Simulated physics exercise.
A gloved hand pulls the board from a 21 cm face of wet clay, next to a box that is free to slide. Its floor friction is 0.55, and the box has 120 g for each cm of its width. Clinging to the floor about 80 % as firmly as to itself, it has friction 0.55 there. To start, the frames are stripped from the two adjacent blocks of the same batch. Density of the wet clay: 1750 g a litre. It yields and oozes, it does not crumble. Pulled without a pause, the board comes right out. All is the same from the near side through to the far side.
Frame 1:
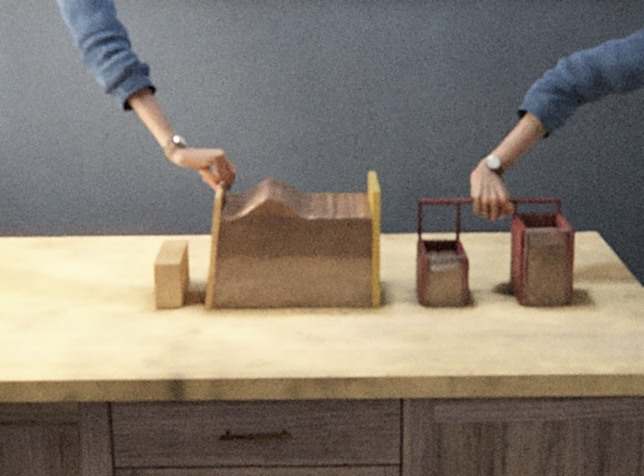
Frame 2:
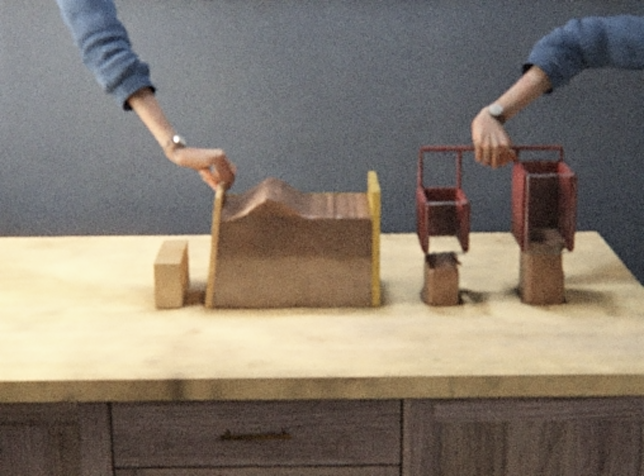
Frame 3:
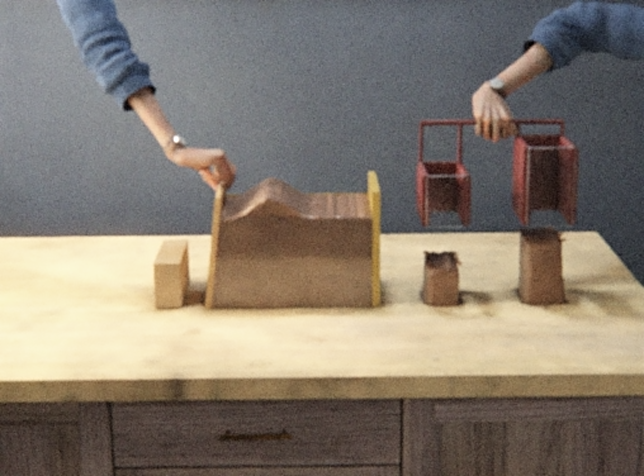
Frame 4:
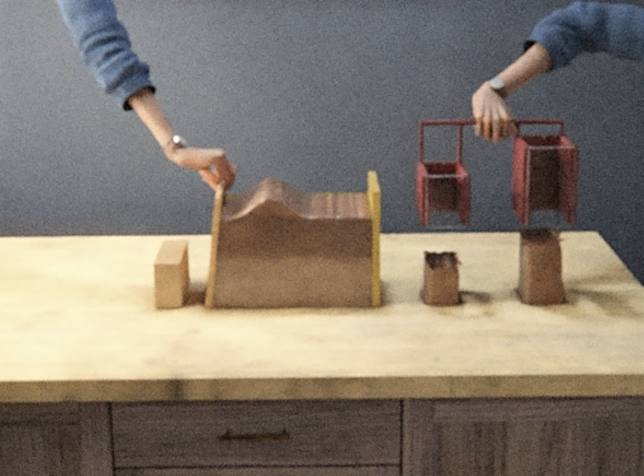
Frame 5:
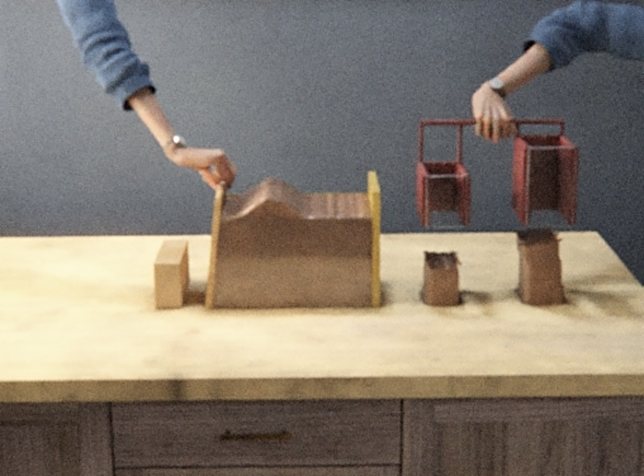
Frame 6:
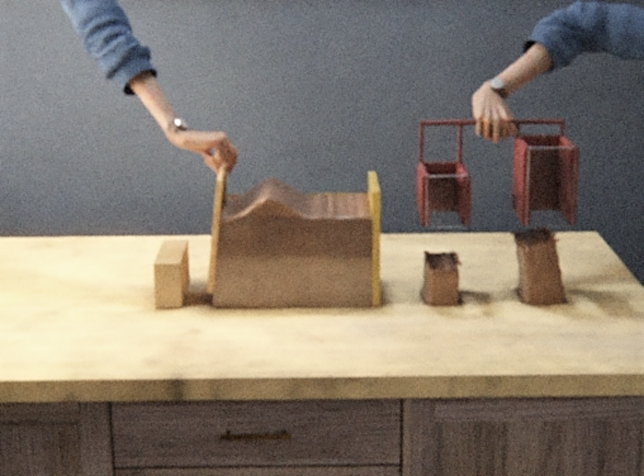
A hand lifts two joined red boxes off brown blocks, then another raises a board slightly.
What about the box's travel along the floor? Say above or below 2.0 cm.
The box's travel finishes short of 2.0 cm.
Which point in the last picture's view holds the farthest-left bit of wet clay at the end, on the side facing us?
Roughly at (185, 307).
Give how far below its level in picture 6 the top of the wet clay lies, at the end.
I'd put it at close to 4.0 cm.
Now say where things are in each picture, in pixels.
In the first frame, top of the board at (220, 217), not yet moved; crest of the wet clay at (263, 199); block heights 9.4 cm, 15 cm (left to right).
In the second frame, top of the board at (220, 217), not yet moved; crest of the wet clay at (263, 199); block heights 9.4 cm, 15 cm (left to right).
In the third frame, top of the board at (220, 217), not yet moved; crest of the wet clay at (263, 199); block heights 9.4 cm, 15 cm (left to right).
In the fourth frame, top of the board at (220, 217), not yet moved; crest of the wet clay at (263, 199); block heights 9.4 cm, 15 cm (left to right).
In the fifth frame, top of the board at (220, 217), not yet moved; crest of the wet clay at (263, 199); block heights 9.4 cm, 15 cm (left to right).
In the sixth frame, top of the board at (221, 199), moved 4.0 cm; crest of the wet clay at (263, 200); block heights 9.4 cm, 15 cm (left to right).
Last picture + 0.20 s, the box has not moved.
Last picture + 0.44 s, the box has not moved.
Last picture + 0.67 s, the box has not moved.
Last picture + 0.91 s, the box has not moved.
Last picture + 1.15 s, the box has not moved.
